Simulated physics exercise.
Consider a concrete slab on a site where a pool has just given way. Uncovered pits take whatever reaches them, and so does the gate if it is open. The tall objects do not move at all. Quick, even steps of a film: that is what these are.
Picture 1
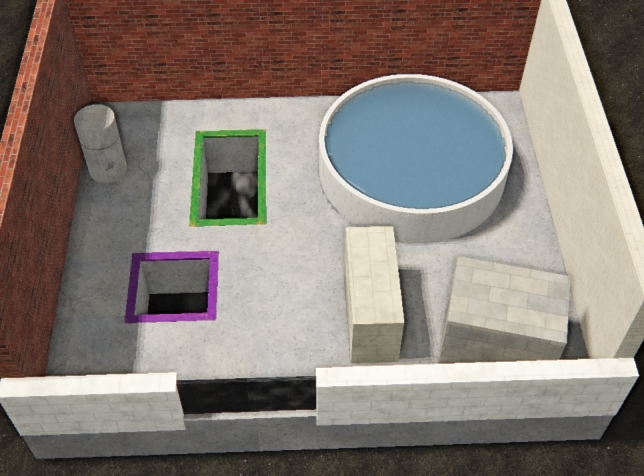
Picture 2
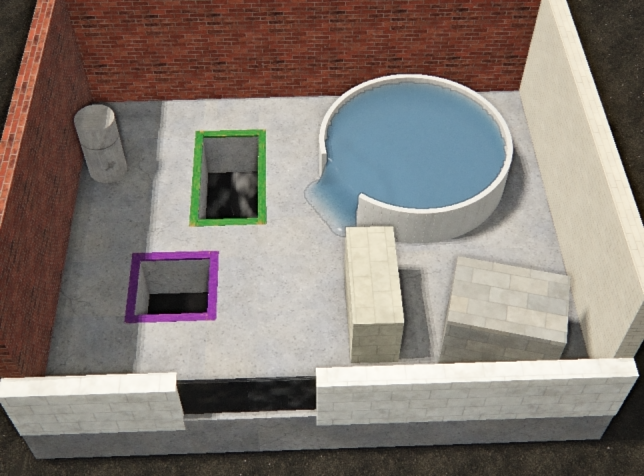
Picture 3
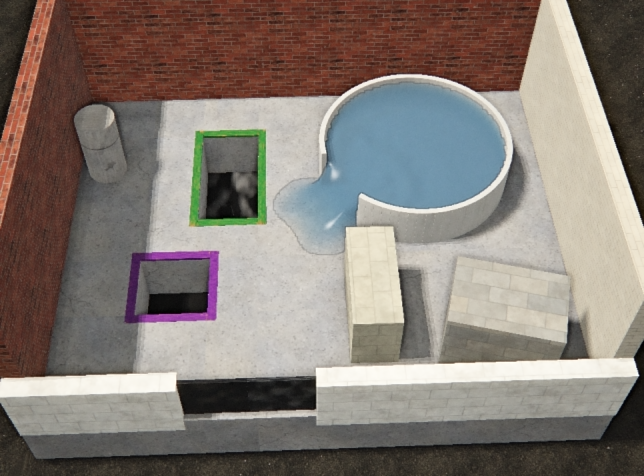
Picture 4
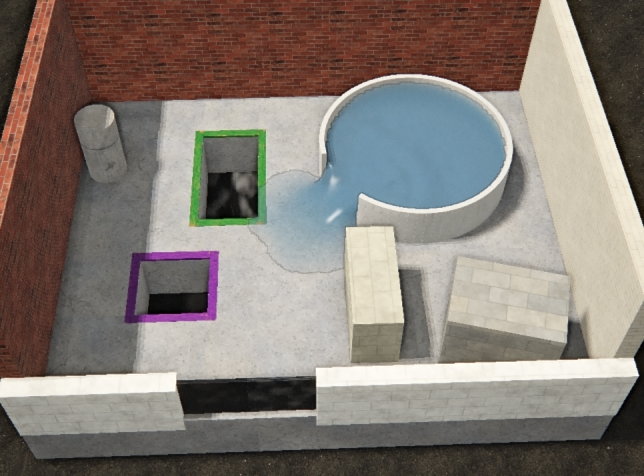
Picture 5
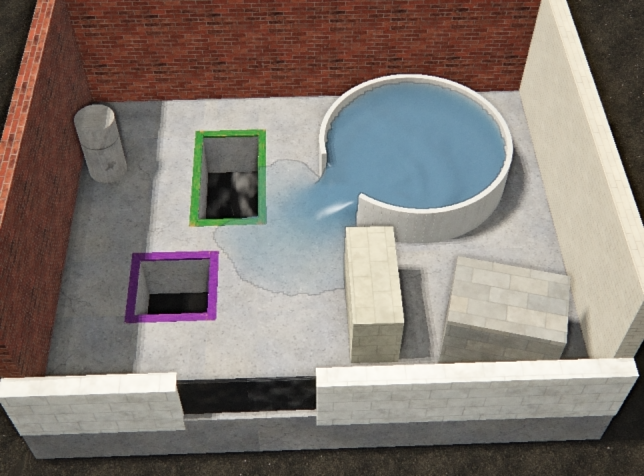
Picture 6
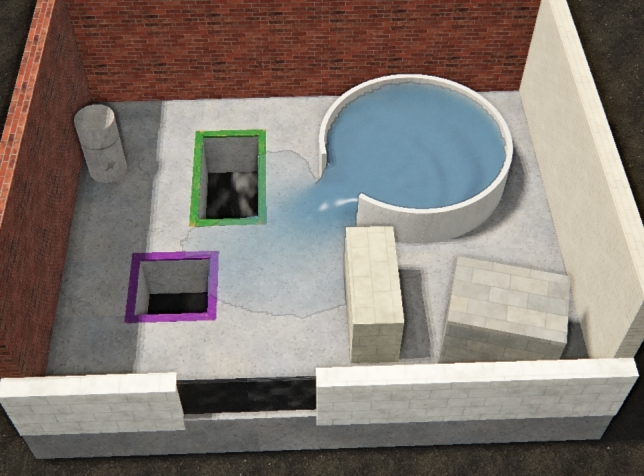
Water burst from a gap in the left side of the round pool and spread left and toward the front across the concrete, reaching the edges of the green-framed and purple-framed openings.
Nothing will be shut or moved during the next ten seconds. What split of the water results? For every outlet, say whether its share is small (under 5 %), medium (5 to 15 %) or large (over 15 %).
Result - gate: Small; purple pit: Large; green pit: Large.
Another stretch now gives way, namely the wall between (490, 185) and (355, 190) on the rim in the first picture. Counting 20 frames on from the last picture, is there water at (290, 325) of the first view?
It would be soaked by then.
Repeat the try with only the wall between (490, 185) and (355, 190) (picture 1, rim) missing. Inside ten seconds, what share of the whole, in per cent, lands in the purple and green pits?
Parts in a hundred: Purple 15, green 12.
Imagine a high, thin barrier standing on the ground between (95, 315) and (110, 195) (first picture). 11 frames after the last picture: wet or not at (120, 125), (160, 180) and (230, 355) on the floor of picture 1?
Okay, the first comes out left untouched, the next left untouched, and the last soaked.
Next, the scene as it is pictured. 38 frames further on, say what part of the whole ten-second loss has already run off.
It works out at roughly 70 per cent.
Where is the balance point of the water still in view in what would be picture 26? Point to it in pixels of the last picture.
Centre of the water: Near (352, 209).
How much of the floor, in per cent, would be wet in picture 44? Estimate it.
Estimate: Some 60 in a hundred.
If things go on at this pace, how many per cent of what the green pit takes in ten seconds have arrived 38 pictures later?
By then roughly 65 percent of the ten-second total is in.
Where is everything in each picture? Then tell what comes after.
In the first frame, the pool at (415, 143) is whole and still.
In the second frame, water pours out at (338, 195) and has run to (318, 183).
In the third frame, water pours out at (338, 198) and has run to (308, 246).
In the fourth frame, water pours out at (338, 198) and has run to (282, 260).
In the fifth frame, the front is at (221, 238), out from the gap at (338, 198).
In the sixth frame, the front is at (190, 253), out from the gap at (338, 197).
A moment on, water covers 25 % of the floor; the gate 0 %, the purple pit 3 %, the green pit 3 %.
Next, water covers 35 % of the floor; the gate 0 %, the purple pit 7 %, the green pit 7 %.
Then, water covers 45 % of the floor; the gate 0 %, the purple pit 11 %, the green pit 11 %.
Later, water covers 60 % of the floor; the gate 0 %, the purple pit 20 %, the green pit 16 %.
In the end, water covers 75 % of the floor; the gate 0 %, the purple pit 27 %, the green pit 24 %.
